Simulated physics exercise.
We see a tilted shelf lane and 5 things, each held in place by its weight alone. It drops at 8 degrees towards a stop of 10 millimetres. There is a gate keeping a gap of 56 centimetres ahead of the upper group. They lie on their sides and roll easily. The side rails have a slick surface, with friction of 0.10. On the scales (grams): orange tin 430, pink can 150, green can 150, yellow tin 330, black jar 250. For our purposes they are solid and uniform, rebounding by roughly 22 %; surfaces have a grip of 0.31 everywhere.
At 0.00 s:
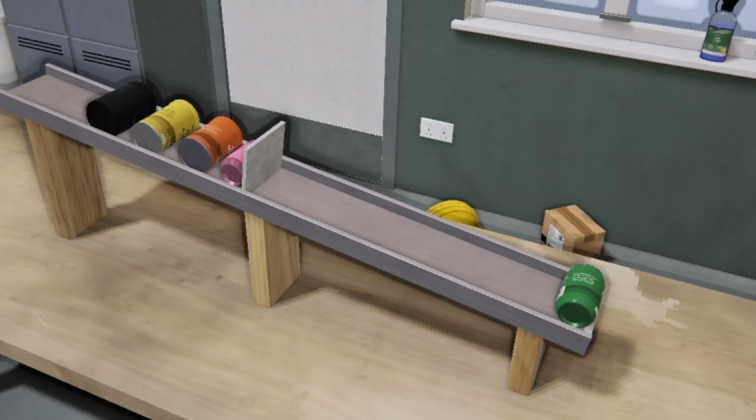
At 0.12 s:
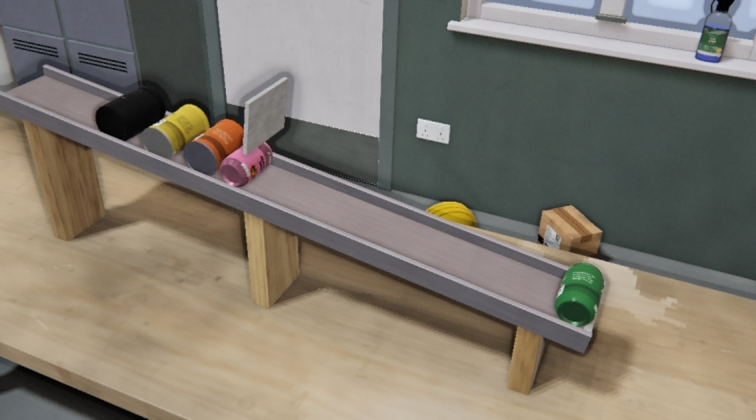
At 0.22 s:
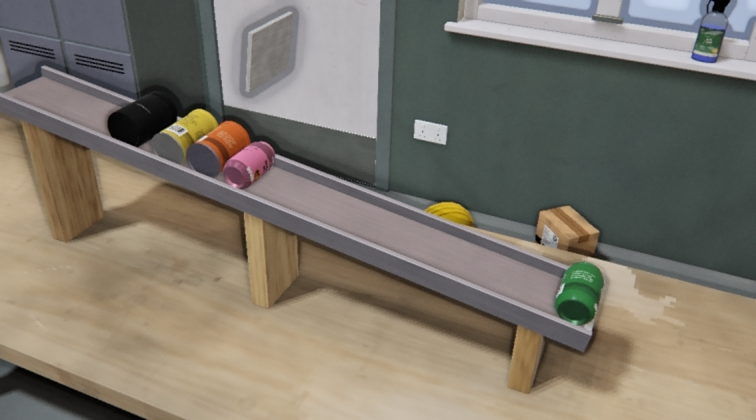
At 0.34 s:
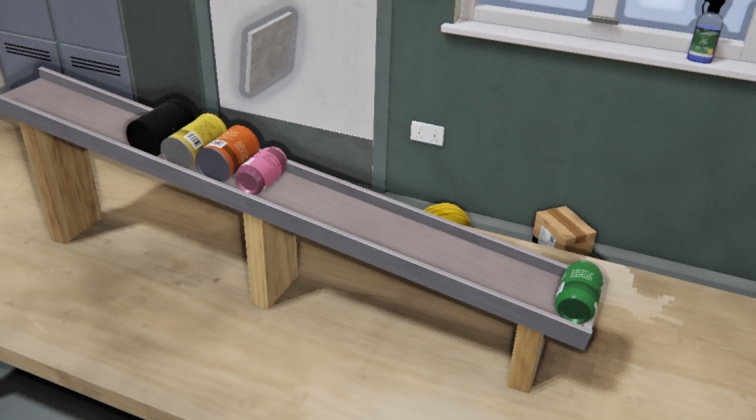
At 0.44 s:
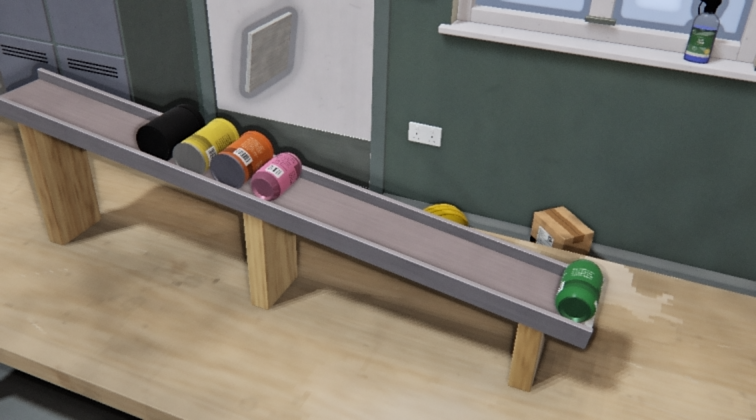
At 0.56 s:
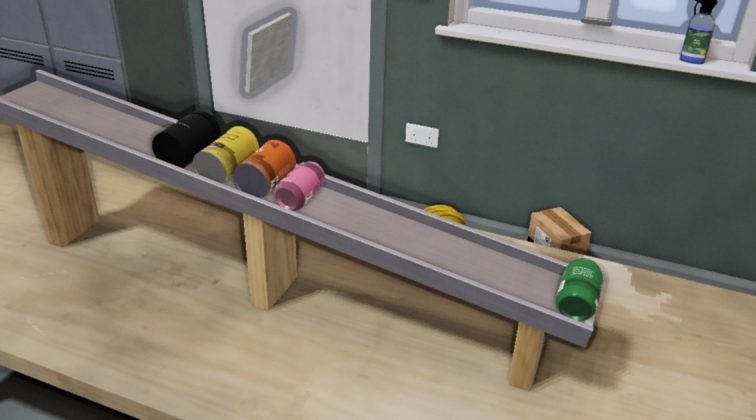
In a workshop-like room with a green wall, seen from above and to one side, a long sloping lane stands on wooden legs across a wooden bench. Black, yellow, orange and pink cylindrical containers lie together from left to right on its upper part, with a green one at the low right end. A pale gate lifts clear, then the upper four roll a short way down to the right while the green one stays put and the view drifts very slightly.
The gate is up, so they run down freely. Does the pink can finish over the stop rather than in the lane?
Yes.
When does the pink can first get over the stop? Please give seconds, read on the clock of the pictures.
Time: Roughly 1.4 s.
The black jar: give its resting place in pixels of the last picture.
You'll see it about at (580, 287) in the last picture.
Around 1.26 s, leader 3 cm from the stop; pink can near (558, 282).
Around 2.06 s, orange tin, pink can, green can and yellow tin now over the stop.
Finally (3.5 s), over the stop, orange tin, pink can, green can and yellow tin; the last one in the lane.
